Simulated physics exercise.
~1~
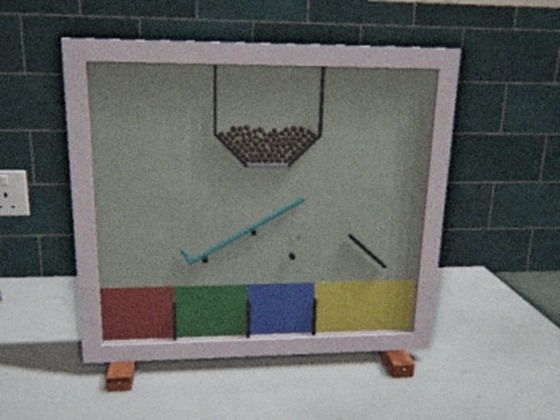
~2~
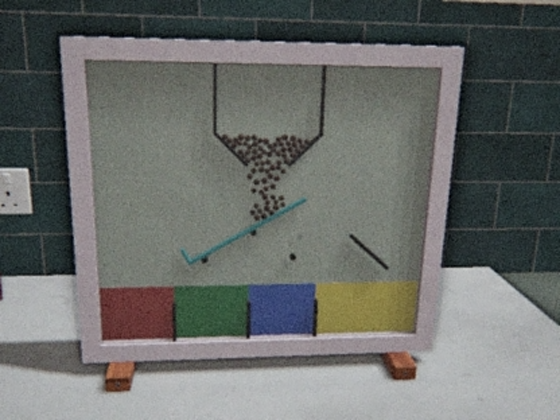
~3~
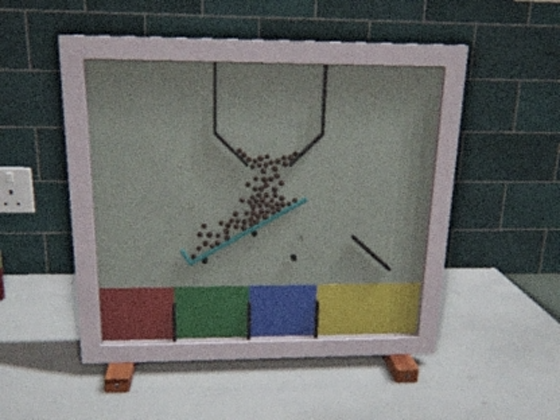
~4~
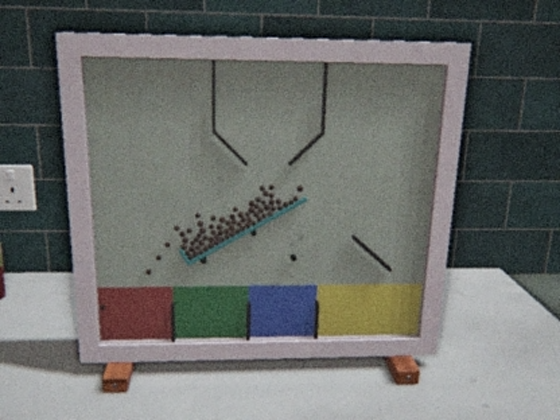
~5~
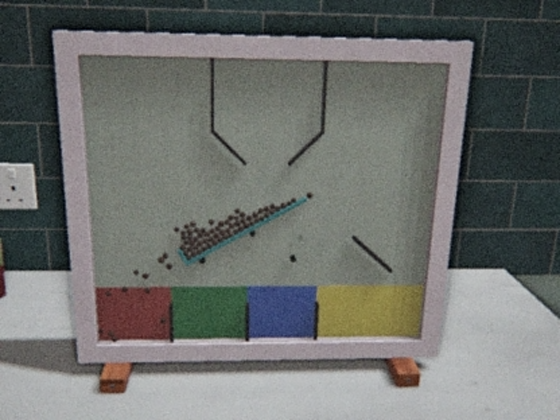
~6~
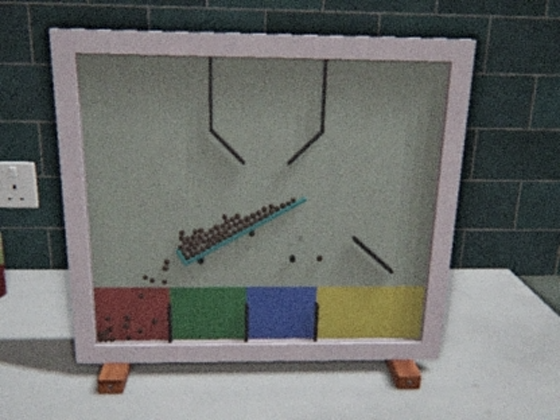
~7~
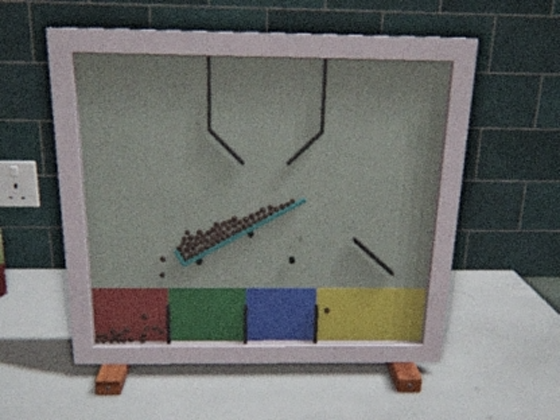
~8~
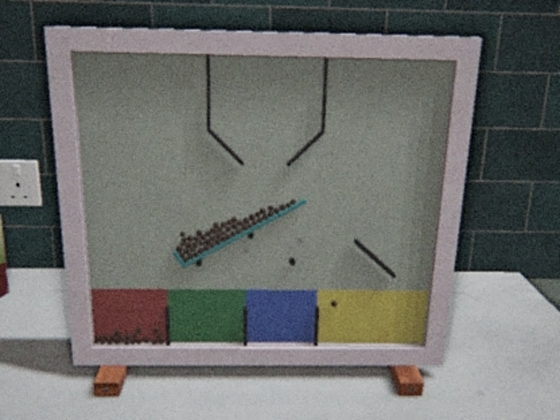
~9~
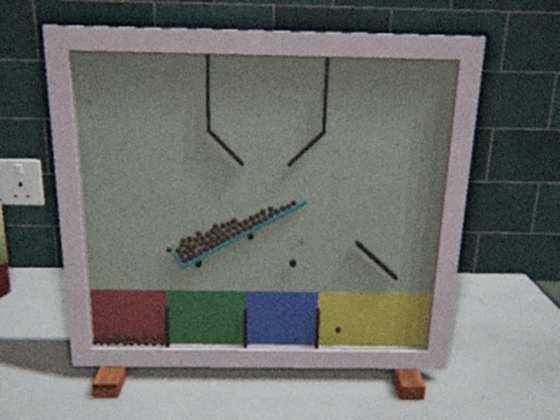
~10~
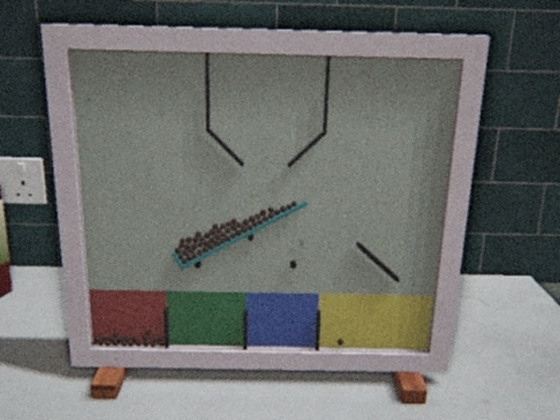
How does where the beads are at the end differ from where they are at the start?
At the start the beads are all held in the hopper at the top of the case. By the end they are lower and further left, mostly heaped on the turquoise rocker, with a smaller share in the red bin.
On a pale counter before dark green tiles, a flat framed display case is seen from the front, the view drifting slightly sideways. Dark beads fill a hopper at the top, above a sloping turquoise rocker with its left end down, a short dark bar at right, and red, green, blue and yellow bins below. The beads pour out and pile along the rocker. Some spill off its lower left end into the red bin, while a stray one drops into the yellow. At the end the hopper is empty, and most beads rest on the still tilted rocker.
